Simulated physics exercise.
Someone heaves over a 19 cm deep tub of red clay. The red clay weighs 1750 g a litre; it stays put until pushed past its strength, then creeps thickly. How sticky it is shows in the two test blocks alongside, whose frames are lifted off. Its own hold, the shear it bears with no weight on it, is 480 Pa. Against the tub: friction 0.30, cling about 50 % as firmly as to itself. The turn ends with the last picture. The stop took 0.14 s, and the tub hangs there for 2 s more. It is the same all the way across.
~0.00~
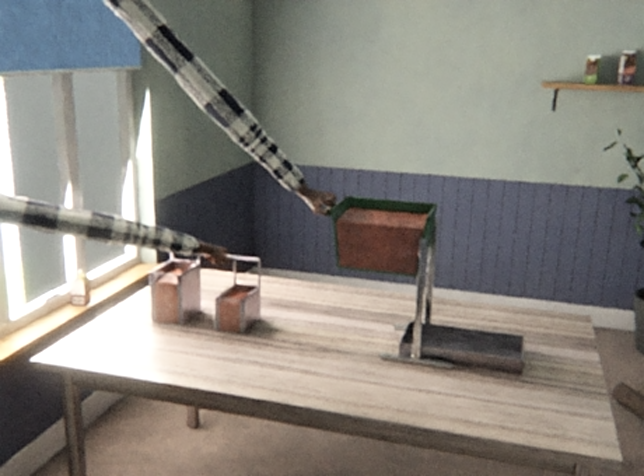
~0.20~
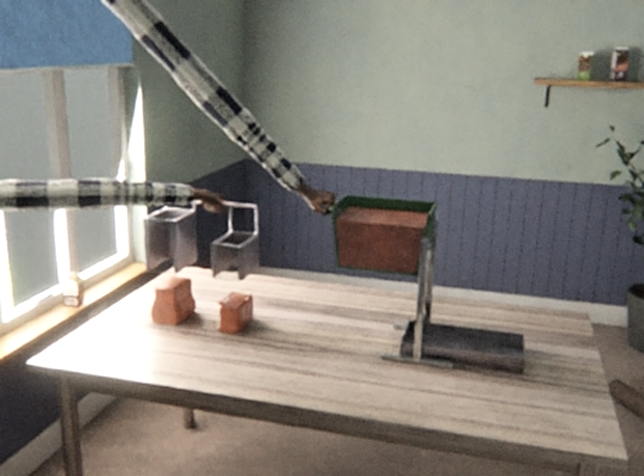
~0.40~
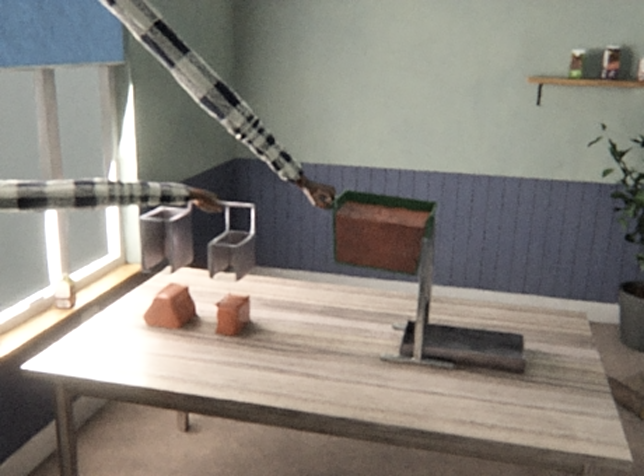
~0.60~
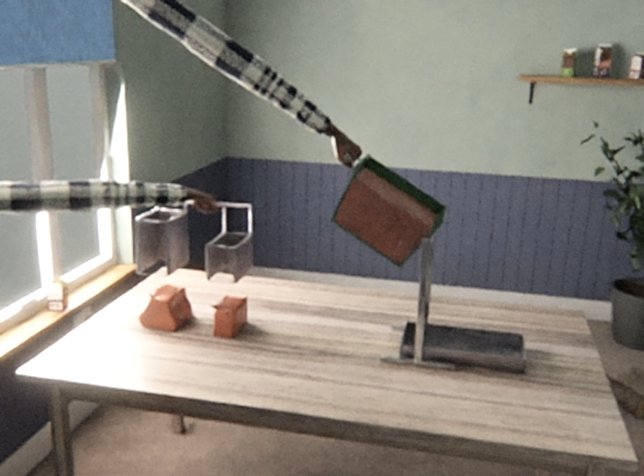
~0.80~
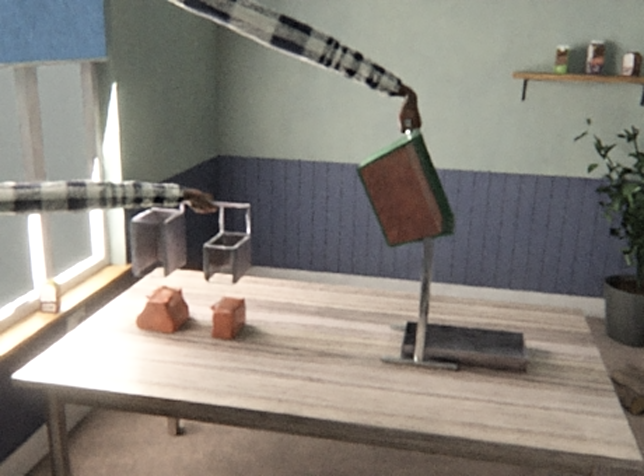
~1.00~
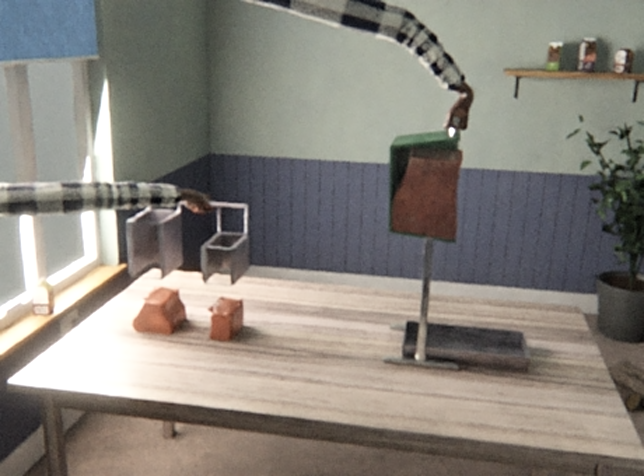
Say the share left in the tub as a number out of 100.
The share left in the tub is near 38 %.
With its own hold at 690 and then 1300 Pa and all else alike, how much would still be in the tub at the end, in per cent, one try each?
In turn about 40 %, 40 %.
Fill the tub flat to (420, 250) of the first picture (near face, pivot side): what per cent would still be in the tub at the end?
It would be near 55 %.
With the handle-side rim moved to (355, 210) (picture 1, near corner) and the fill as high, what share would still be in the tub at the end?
Then about 45 %.
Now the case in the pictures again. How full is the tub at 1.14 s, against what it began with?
Near 65 %.
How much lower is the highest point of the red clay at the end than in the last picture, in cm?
About 14 cm.
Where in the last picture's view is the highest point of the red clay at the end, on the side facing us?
Around (413, 203).
After 1.14 s, the tub is at 88 degrees and holds 63 %.
After 1.31 s, the tub is at 88 degrees and holds 40 %.
After 1.48 s, the tub is at 88 degrees and holds 38 %.
After 1.65 s, the tub is at 88 degrees and holds 38 %.
After 3.00 s, at the end, the tub is at 88 degrees and holds 38 %.
